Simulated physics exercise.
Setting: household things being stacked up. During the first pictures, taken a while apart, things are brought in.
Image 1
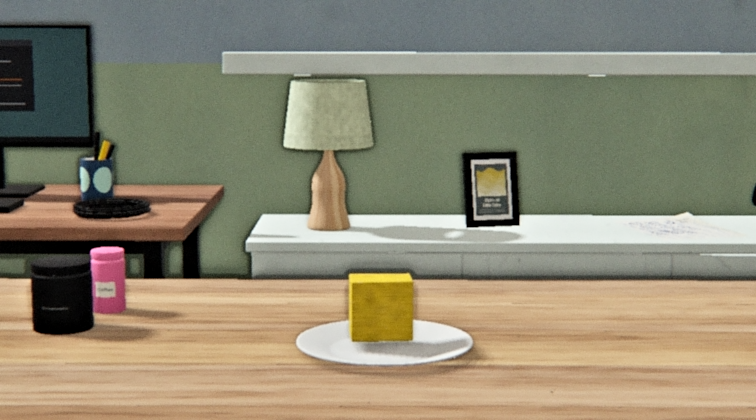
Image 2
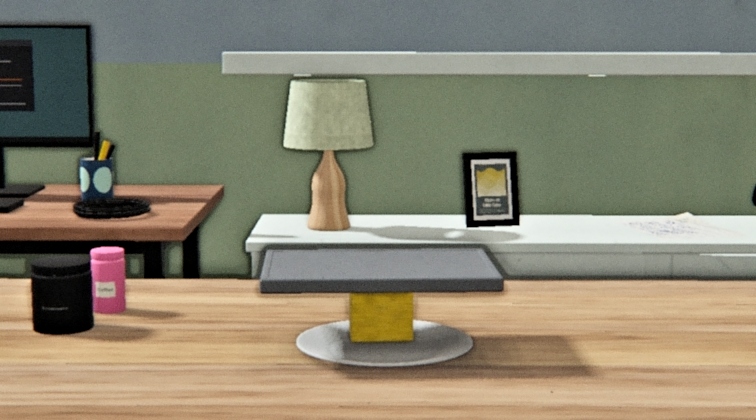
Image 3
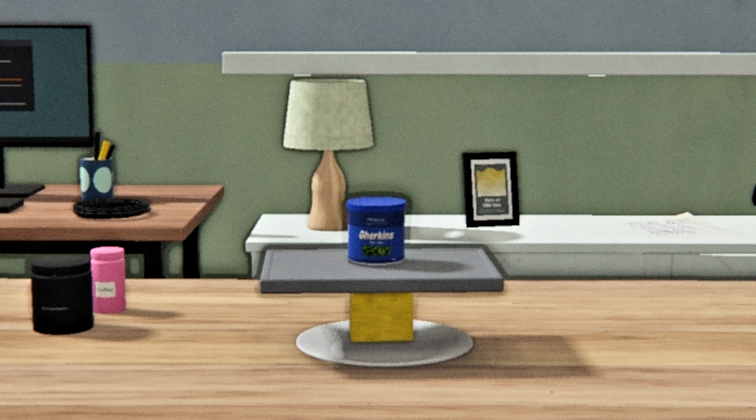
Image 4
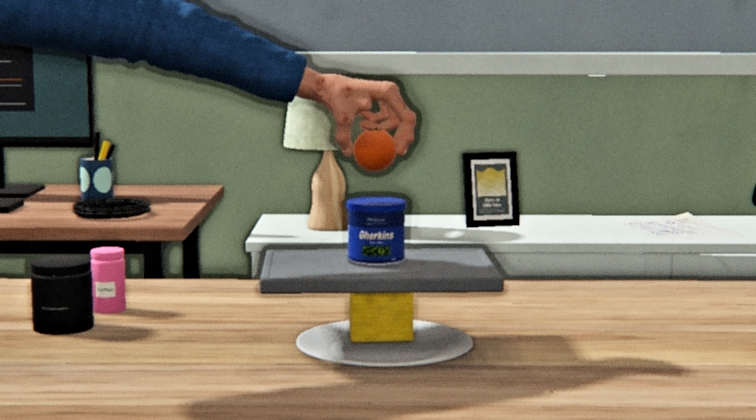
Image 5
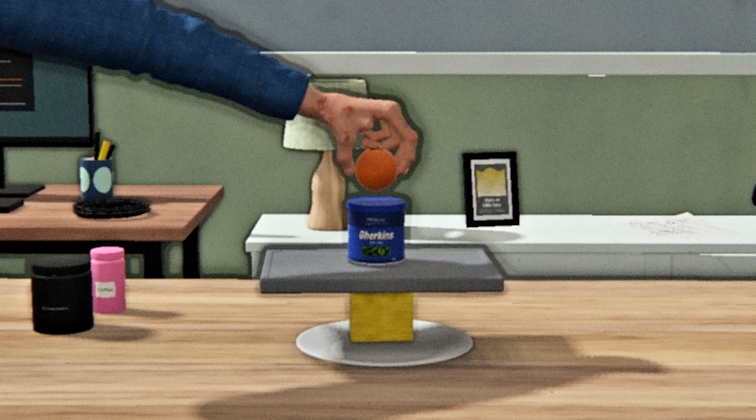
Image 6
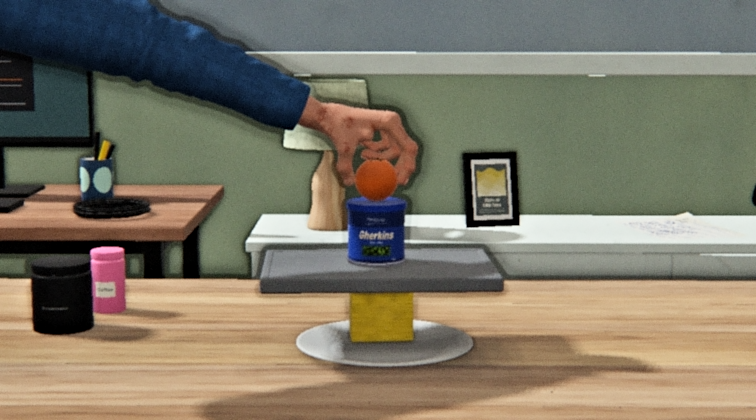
A hand lowers an orange tomato onto the blue tin standing on the grey tray.
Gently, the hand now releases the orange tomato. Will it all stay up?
The stack stays intact.
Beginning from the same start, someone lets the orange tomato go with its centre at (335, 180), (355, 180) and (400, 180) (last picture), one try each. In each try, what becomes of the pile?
Lab note - case 1: Collapse; case 2: No collapse; case 3: No collapse.
Then, 0.50 s past the last view, nothing moves.
Then, 1.20 s past the last view, orange tomato resting near (377, 180).
Finally, all 7 still in place. Final places as the last picture's camera would see them, orange tomato near (376, 180). The pile keeps its balance.
